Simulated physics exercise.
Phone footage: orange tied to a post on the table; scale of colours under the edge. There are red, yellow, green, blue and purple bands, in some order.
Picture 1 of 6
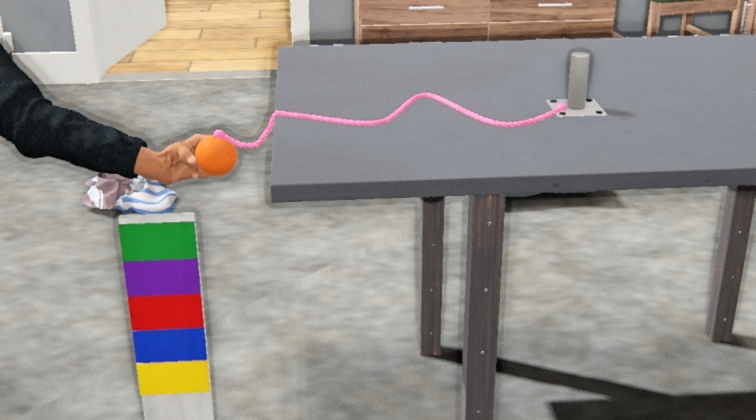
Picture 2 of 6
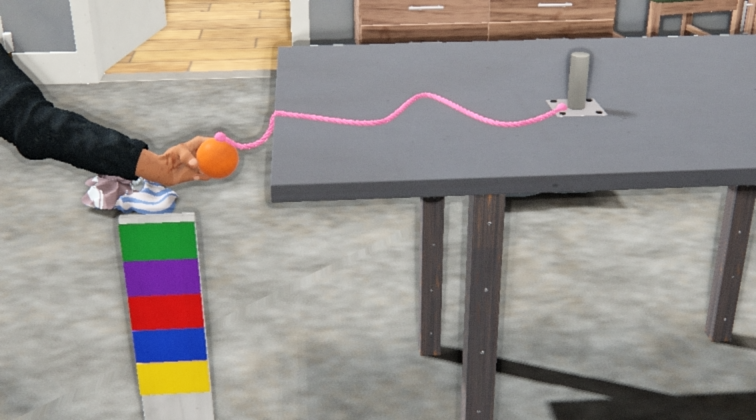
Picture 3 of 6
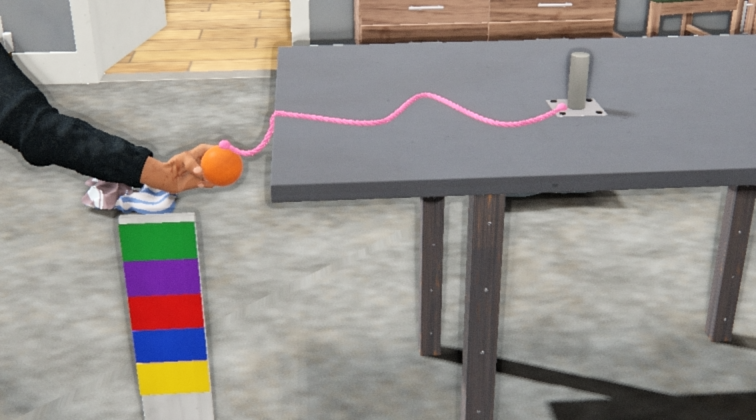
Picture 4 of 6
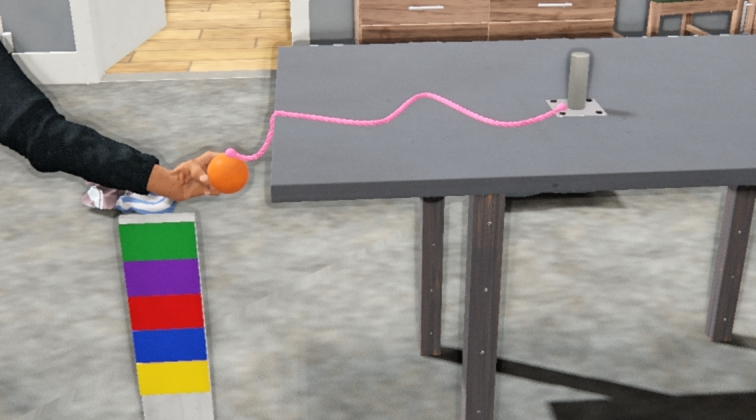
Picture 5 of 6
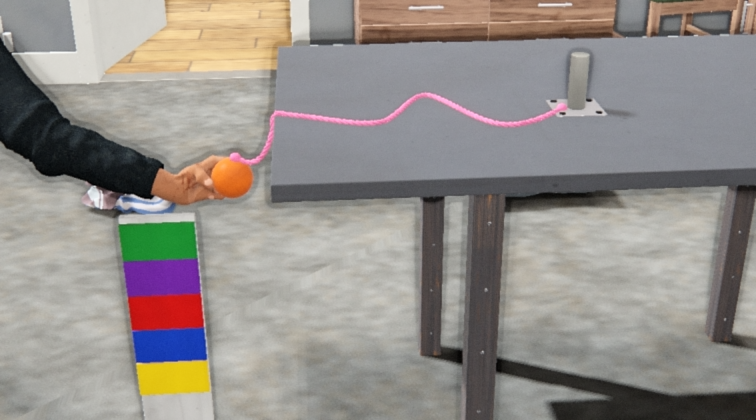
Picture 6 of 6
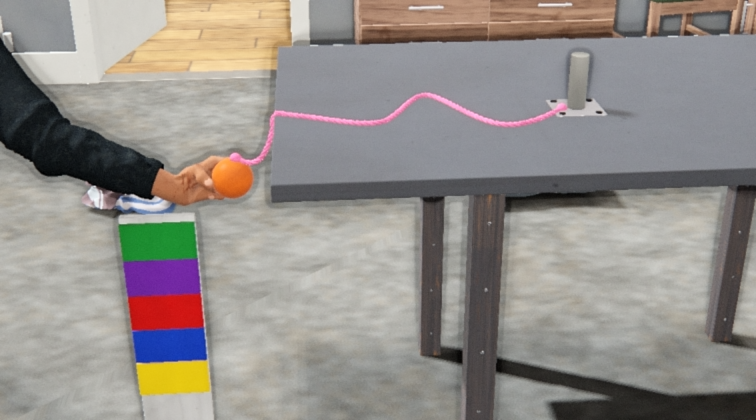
Beside a grey table, a hand lowers an orange ball on a pink cord slightly.
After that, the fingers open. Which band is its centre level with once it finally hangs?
Red.
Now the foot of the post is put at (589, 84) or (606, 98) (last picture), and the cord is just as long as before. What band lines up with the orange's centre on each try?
Purple; purple.
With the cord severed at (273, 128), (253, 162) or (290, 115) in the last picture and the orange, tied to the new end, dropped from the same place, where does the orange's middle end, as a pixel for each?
First (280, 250), then (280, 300), then (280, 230).
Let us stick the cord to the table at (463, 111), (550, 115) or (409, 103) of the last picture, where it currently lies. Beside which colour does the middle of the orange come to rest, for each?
Note: Try 1 purple; try 2 red; try 3 green.
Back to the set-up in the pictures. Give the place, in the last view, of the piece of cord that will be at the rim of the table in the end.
Around (385, 121).
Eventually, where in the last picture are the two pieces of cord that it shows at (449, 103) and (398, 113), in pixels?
First: (397, 111). Second: (299, 112).
A little later, orange near (275, 293); level with red.
Next, orange near (281, 309); level with red.
When it is over, orange near (281, 310); level with red. At red.
